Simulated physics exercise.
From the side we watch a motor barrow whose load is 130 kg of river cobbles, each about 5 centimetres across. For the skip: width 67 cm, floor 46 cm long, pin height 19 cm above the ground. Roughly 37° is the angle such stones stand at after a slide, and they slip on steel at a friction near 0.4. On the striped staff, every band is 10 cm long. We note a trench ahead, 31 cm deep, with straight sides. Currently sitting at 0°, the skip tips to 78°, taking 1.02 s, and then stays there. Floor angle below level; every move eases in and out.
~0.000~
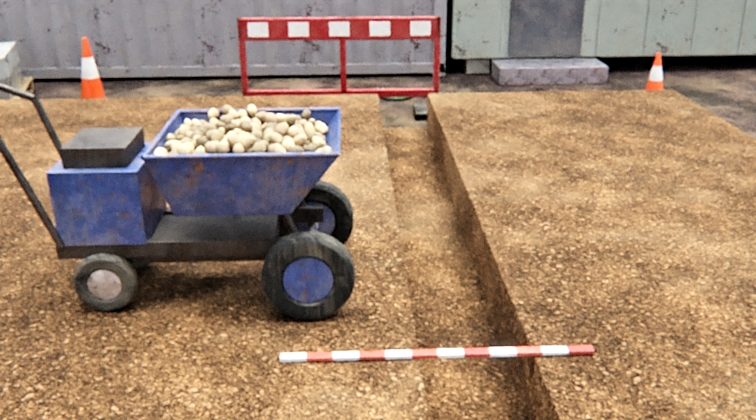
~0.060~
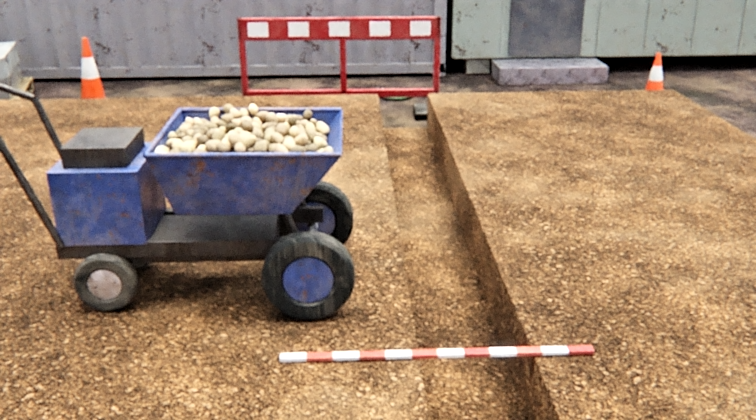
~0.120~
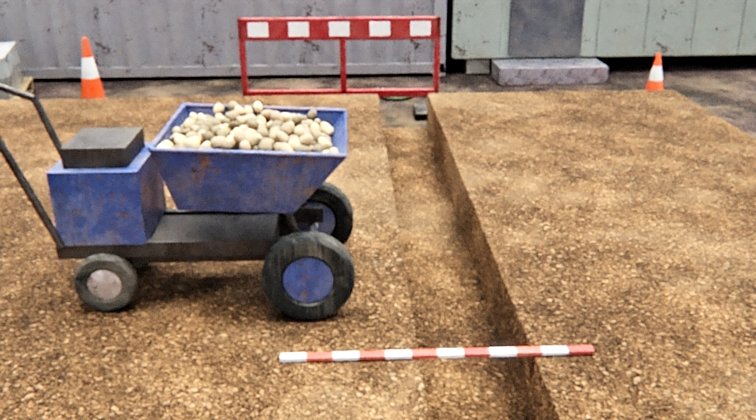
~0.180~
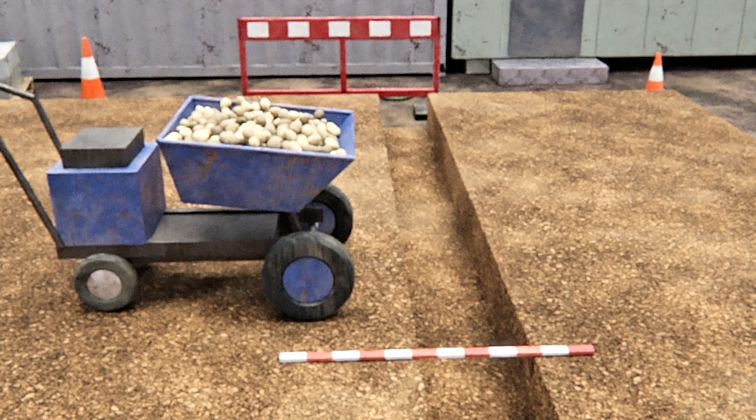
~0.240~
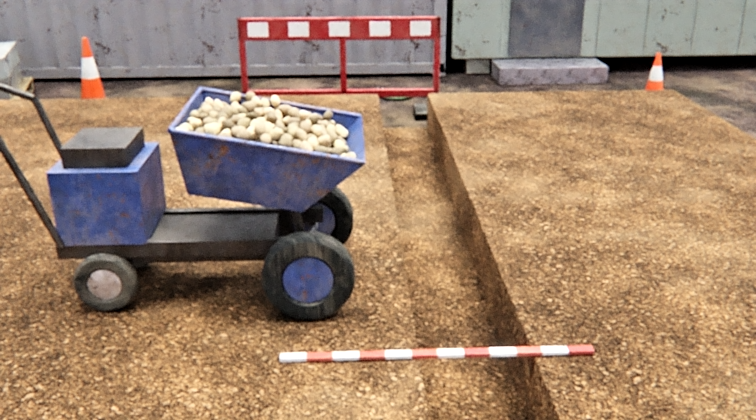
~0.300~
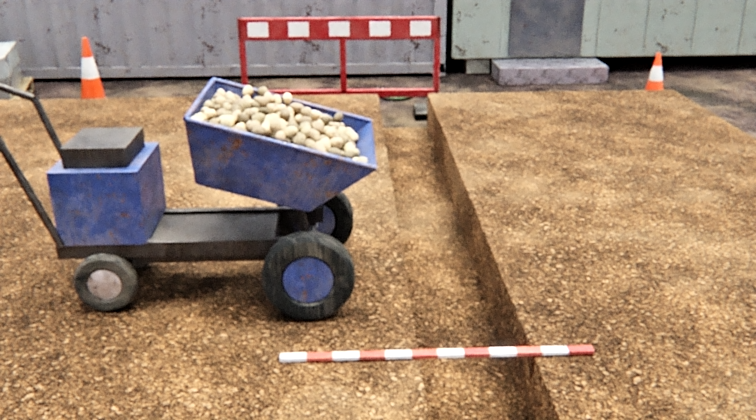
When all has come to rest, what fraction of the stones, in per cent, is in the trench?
At the end about 84 per cent of the stones are there.
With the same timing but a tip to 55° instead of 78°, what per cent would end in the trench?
Some 50% would finish there.
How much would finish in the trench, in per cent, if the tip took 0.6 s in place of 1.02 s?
My guess is near 65 percent.
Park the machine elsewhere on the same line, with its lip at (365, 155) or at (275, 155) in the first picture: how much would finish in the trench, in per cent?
Around 55% for the first place and 100% for the second.
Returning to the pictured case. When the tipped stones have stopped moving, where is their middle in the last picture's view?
Around (472, 322).
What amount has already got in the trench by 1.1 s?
By then, around 50 percent.
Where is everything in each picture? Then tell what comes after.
In the first picture, the skip is at 0°, its lip at (339, 154); the top of the load is at (246, 117).
The second picture shows lip at (340, 155), floor tilted 1°, highest stones at (247, 116); the stones move at 0.2 m/s on average.
In the third picture, the skip is at 3°, its lip at (346, 156); the top of the load is at (240, 115); the stones move at 0.4 m/s on average.
In the fourth picture, the skip is at 6°, its lip at (354, 159); the top of the load is at (239, 112); the stones move at 0.6 m/s on average.
The fifth picture shows lip at (364, 163), floor tilted 11°, highest stones at (234, 107); the stones move at 0.7 m/s on average.
In the sixth picture, the skip is at 16°, its lip at (376, 168); the top of the load is at (231, 102); the stones move at 0.9 m/s on average.
After 0.8 s the floor is at 65°; 99 % in the skip, 1 % in the trench; the foremost stones are at (447, 223).
After 1.1 s the floor is at 78°; 39 % in the skip, 51 % in the trench, 9 % past the trench; the foremost stones are at (560, 278).
After 1.5 s the floor is at 78°; 8 % in the skip, 76 % in the trench, 16 % past the trench; the foremost stones are at (664, 267).
After 3.4 s the floor is at 78°; 0 % in the skip, 84 % in the trench, 16 % past the trench; the foremost stones are at (754, 261).
